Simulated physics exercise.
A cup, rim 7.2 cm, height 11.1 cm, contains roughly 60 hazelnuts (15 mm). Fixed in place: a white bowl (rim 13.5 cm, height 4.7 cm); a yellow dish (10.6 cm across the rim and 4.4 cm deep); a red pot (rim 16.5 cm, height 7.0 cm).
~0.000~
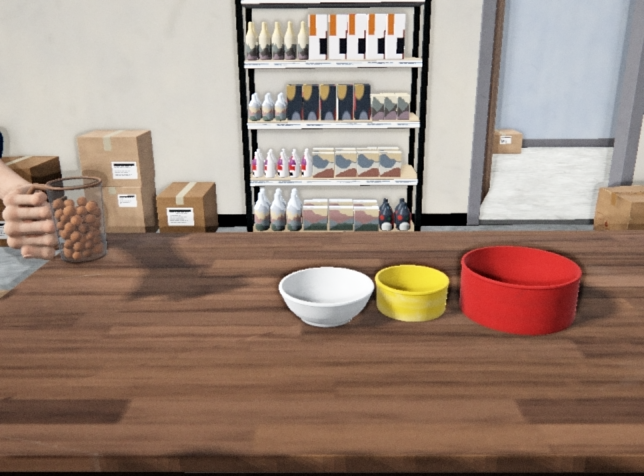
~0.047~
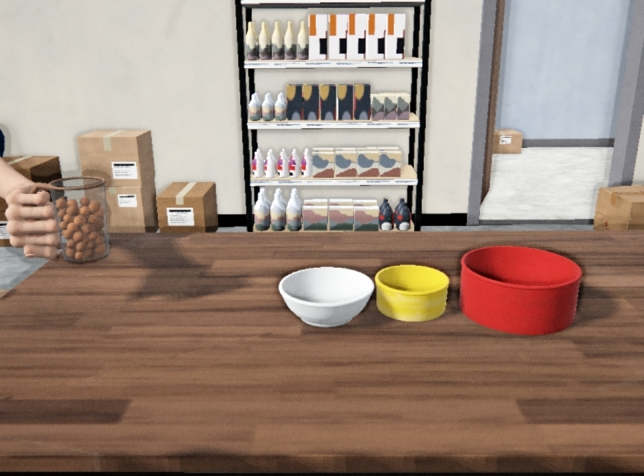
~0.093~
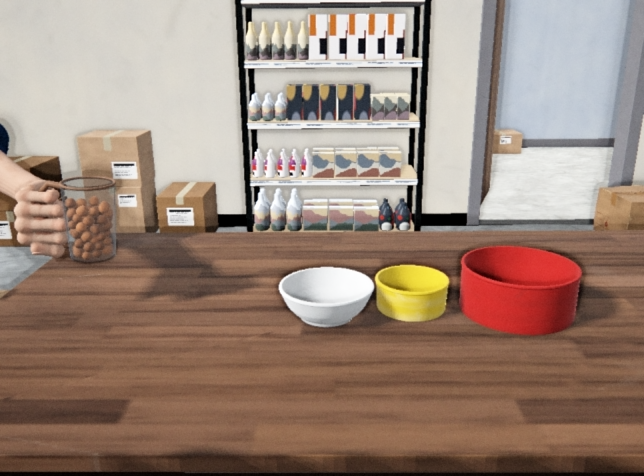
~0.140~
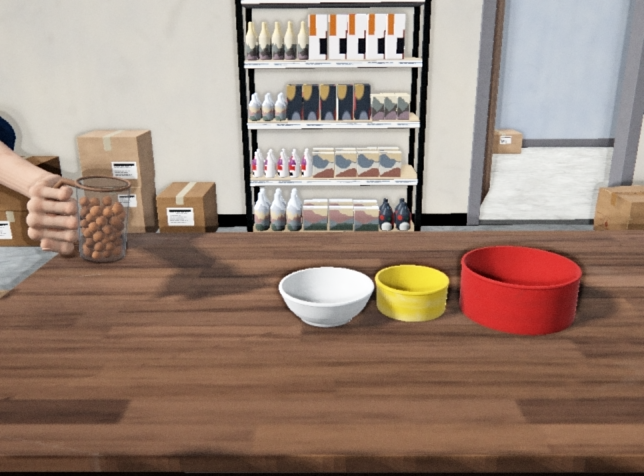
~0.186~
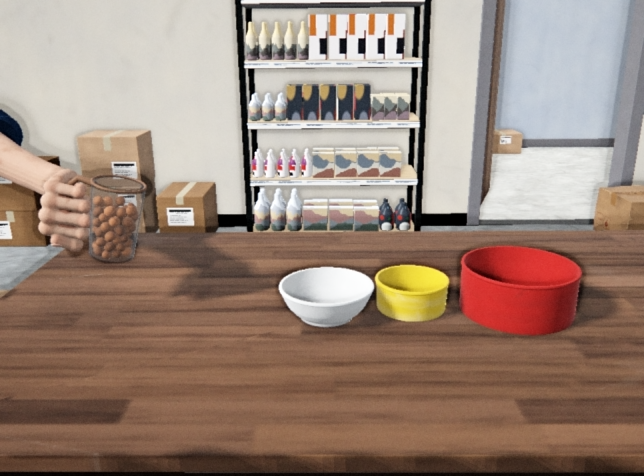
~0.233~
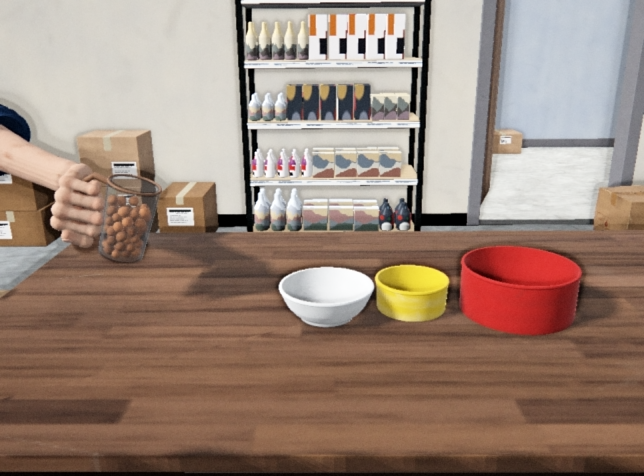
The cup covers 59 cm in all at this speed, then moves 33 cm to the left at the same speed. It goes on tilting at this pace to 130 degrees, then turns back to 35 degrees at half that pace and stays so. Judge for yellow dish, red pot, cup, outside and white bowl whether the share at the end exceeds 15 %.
Yellow dish: It does; red pot: It does; cup: It does not; outside everything: It does; white bowl: It does not.
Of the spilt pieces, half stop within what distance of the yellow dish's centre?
My estimate is close to 10 centimetres.
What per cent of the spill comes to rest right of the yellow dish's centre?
Some 90 per cent.
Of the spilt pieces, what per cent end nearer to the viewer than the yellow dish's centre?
Share: About 60 %.
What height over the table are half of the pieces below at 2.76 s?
About 2 cm.
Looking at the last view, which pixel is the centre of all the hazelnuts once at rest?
(456, 303), roughly.
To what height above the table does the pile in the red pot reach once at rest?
Roughly 2.0 centimetres above the table.
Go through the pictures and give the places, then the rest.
In the first picture, cup at (76, 200); tilt 0 degrees; moved 0.0 cm; lip at (98, 183); top of the load at (91, 207); white bowl at (326, 284); yellow dish at (412, 278); red pot at (520, 265).
In the second picture, cup at (80, 200); tilt 1 degrees; moved 0.4 cm; lip at (102, 184); top of the load at (64, 207).
In the third picture, cup at (89, 201); tilt 4 degrees; moved 1.7 cm; lip at (112, 185); top of the load at (73, 207).
In the fourth picture, cup at (103, 202); tilt 8 degrees; moved 3.5 cm; low side right; lip at (128, 187); top of the load at (118, 207).
In the fifth picture, cup at (117, 203); tilt 13 degrees; moved 5.3 cm; low side right; lip at (143, 190); top of the load at (131, 208).
In the sixth picture, cup at (131, 204); tilt 18 degrees; moved 7.2 cm; low side right; lip at (159, 193); top of the load at (144, 209); white bowl at (326, 284); yellow dish at (412, 278); red pot at (520, 265). It turns about 105 degrees a second.
After 1.20 s, tilt 119 degrees; yellow dish 10 %, cup 85 %, in the air 10 %; middle of all pieces near (392, 234).
After 2.01 s, tilt 100 degrees; yellow dish 30 %, red pot 30 %, outside 40 %; middle of all pieces near (466, 305).
Then, at 2.76 s, tilt 61 degrees; yellow dish 30 %, red pot 30 %, outside 40 %; middle of all pieces near (466, 306).
Then, at 3.47 s, tilt 35 degrees; yellow dish 30 %, red pot 30 %, outside 40 %; middle of all pieces near (466, 306).
At rest (3.7 s), yellow dish 30 %, red pot 30 %, cup 0 %, outside 40 %, white bowl 0 %.
